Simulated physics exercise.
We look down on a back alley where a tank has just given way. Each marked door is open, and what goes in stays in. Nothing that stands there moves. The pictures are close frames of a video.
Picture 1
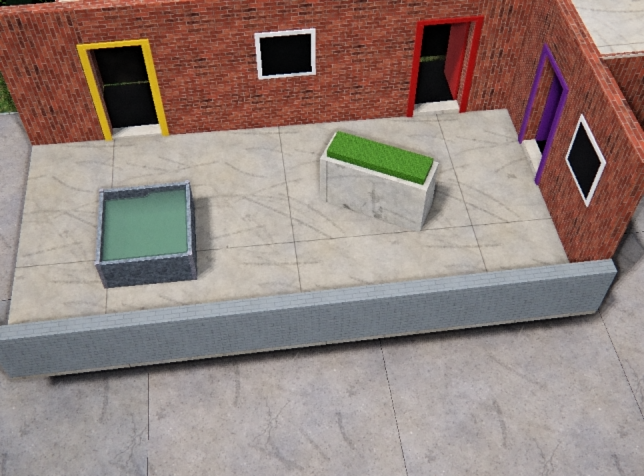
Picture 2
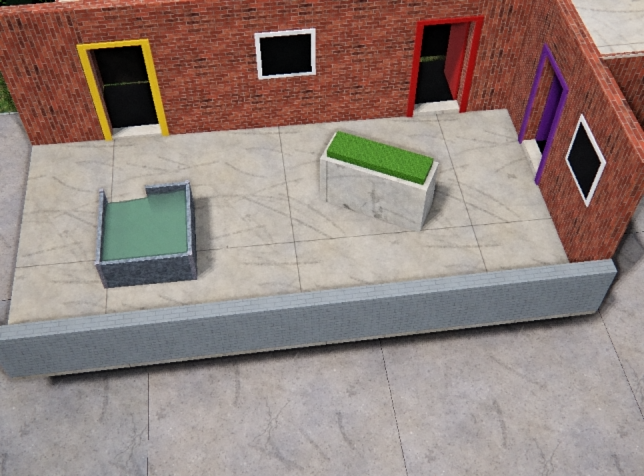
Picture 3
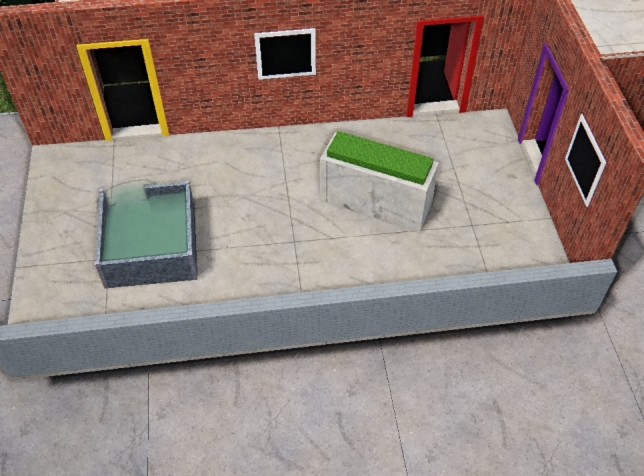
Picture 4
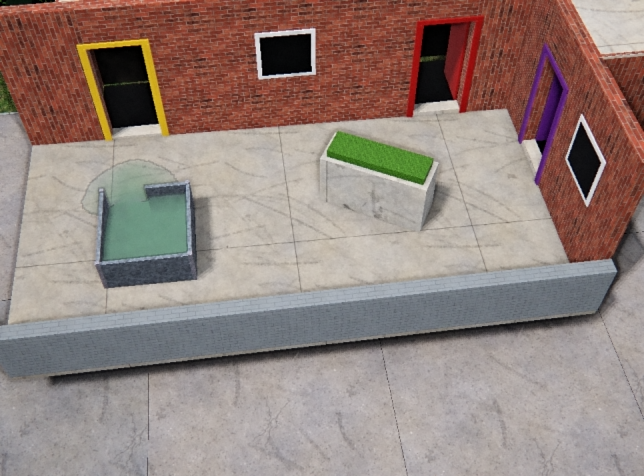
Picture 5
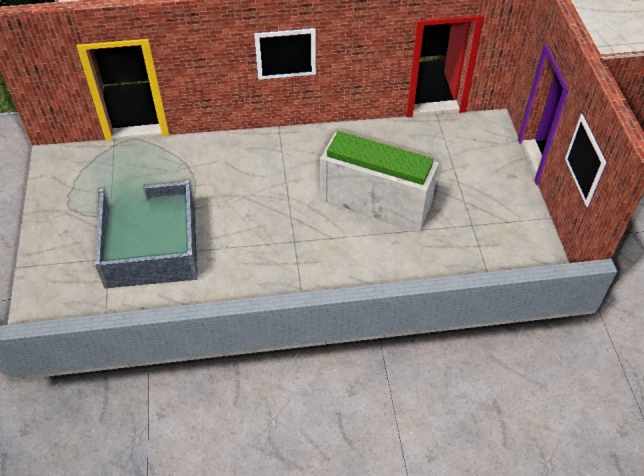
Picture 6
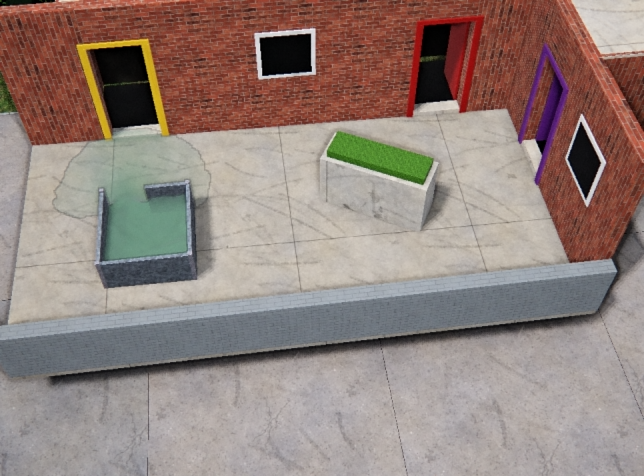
Greenish water pours through a gap in the open tank's far side and spreads outward.
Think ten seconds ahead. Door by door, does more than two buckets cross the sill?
The purple door stays under that; the yellow door takes more than that; the red door stays under that.
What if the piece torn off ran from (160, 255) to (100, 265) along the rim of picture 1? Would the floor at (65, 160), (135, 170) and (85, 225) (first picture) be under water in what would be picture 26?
In turn: No water, no water, not flooded.
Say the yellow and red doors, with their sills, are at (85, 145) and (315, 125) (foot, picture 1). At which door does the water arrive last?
That is the purple one.
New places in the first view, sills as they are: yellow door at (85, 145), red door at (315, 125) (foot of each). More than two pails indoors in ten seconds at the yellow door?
In short: Yellow door floods.
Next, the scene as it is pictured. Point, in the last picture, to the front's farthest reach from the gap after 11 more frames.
Near (324, 126).
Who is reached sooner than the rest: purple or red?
The red one.
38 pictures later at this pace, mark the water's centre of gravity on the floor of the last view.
Close to (213, 192).
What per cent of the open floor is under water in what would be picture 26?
Close to 25 %.
A moment on, water covers 15 % of the floor; the purple door not reached, the yellow door over two buckets in, the red door not reached.
Next, water covers 15 % of the floor; the purple door not reached, the yellow door far over two buckets in, the red door not reached.
Then, water covers 25 % of the floor; the purple door not reached, the yellow door far over two buckets in, the red door not reached.
Later, water covers 35 % of the floor; the purple door wet at the sill, nothing in, the yellow door far over two buckets in, the red door wet at the sill, nothing in.
In the end, water covers 35 % of the floor; the purple door wet at the sill, nothing in, the yellow door far over two buckets in, the red door wet at the sill, nothing in.
